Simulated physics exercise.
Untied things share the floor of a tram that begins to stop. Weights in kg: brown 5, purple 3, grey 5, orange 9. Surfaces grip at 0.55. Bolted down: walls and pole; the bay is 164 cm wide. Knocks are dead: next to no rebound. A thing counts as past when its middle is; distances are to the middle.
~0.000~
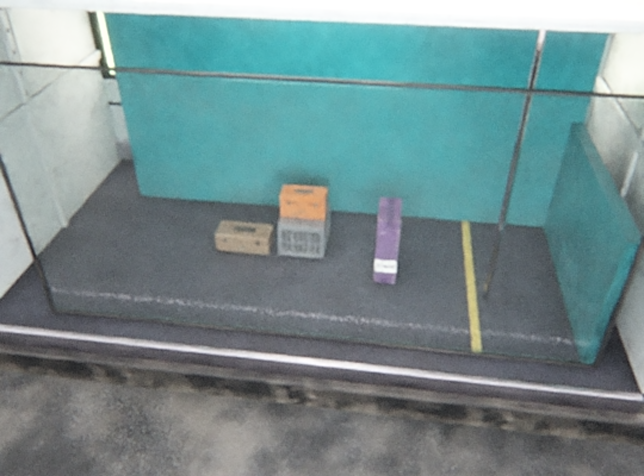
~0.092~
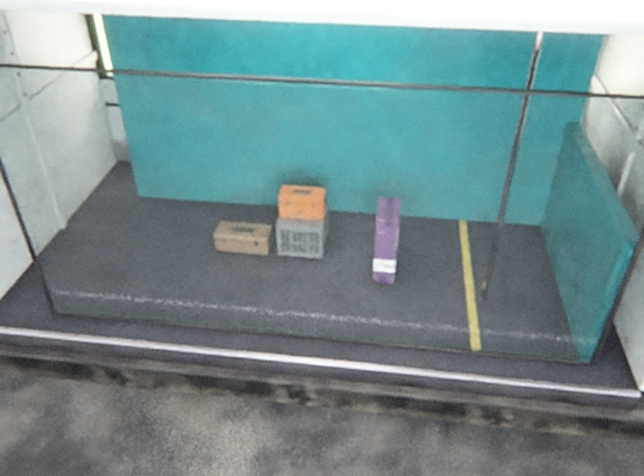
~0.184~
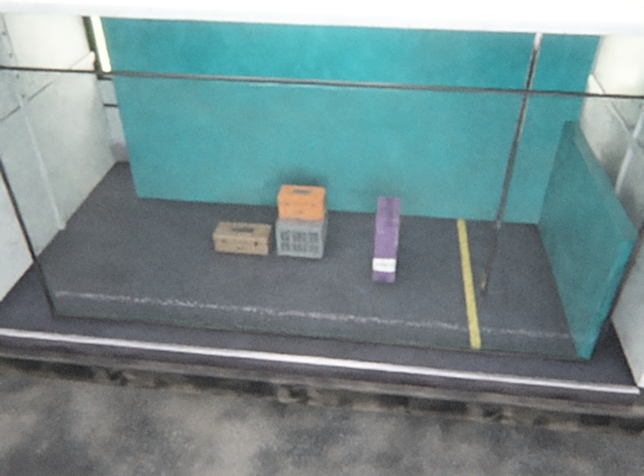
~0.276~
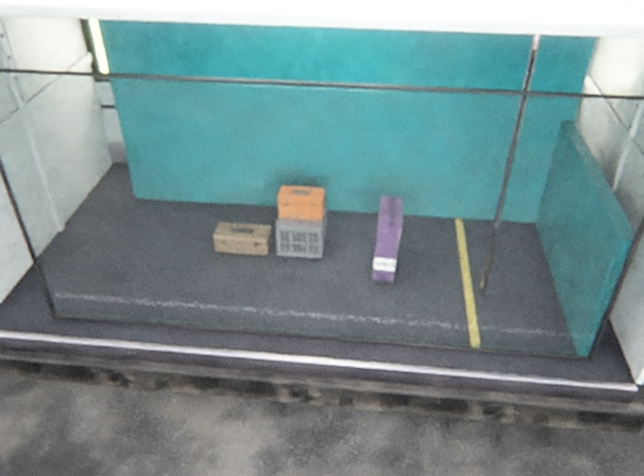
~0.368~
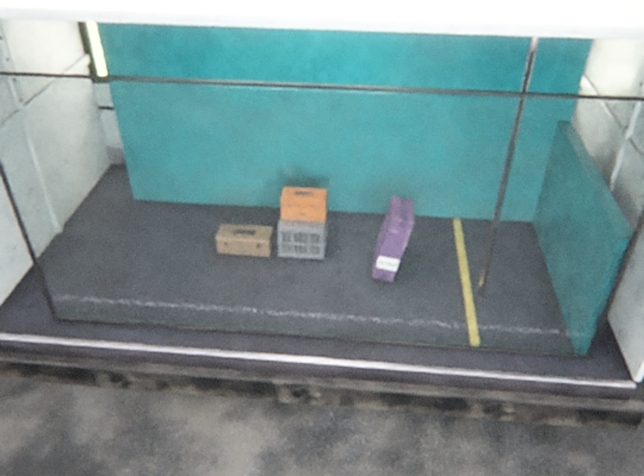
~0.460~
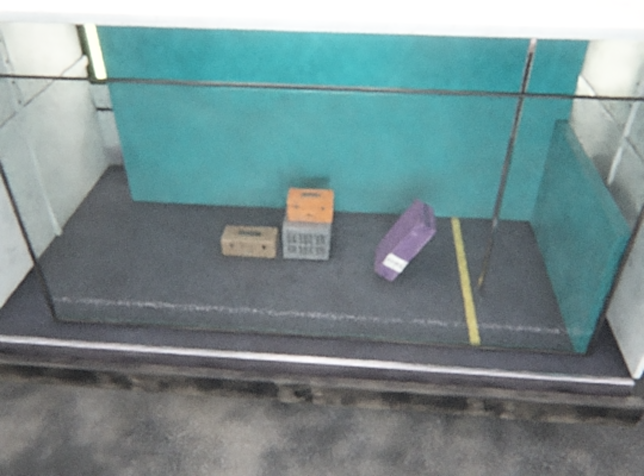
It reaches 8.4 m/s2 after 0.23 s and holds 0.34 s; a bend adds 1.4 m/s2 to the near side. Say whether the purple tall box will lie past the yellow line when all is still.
Here the purple tall box gets past the yellow line.
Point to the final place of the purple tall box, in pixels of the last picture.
Around (504, 269).
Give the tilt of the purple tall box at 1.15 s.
It is tilted some 90°.
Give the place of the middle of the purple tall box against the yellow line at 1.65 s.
About 30 cm past it.
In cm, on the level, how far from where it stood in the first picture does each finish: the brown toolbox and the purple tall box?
Moved: Brown toolbox 50, purple tall box 100.
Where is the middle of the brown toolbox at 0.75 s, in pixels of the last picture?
At about (286, 247).
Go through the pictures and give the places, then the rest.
The first frame shows purple tall box (388, 241), brown toolbox (245, 237), orange toolbox (304, 202), yellow line (476, 341).
The second frame shows purple tall box (386, 240), brown toolbox (244, 238), orange toolbox (303, 203).
The third frame shows purple tall box (386, 240), brown toolbox (243, 238), orange toolbox (302, 202).
The fourth frame shows purple tall box (387, 239), brown toolbox (243, 239), orange toolbox (302, 203).
The fifth frame shows purple tall box (392, 239), brown toolbox (245, 240), orange toolbox (304, 204).
The sixth frame shows purple tall box (404, 240), brown toolbox (250, 241), orange toolbox (311, 205), yellow line (474, 334).
After 0.75 s the purple tall box is 4 cm past the yellow line, tilted 85°, near (471, 265) in the last picture's view; the brown toolbox 149 cm short of the yellow line, tilted 0°.
After 1.15 s the purple tall box is 30 cm past the yellow line, tilted 90°, near (503, 268) in the last picture's view; the brown toolbox 139 cm short of the yellow line, tilted 0°.
After 1.65 s the purple tall box is 31 cm past the yellow line, tilted 90°, near (504, 268) in the last picture's view.
By 2.3 s, brown toolbox stops short of the yellow line; purple tall box crosses the yellow line; grey crate stops short of the yellow line.
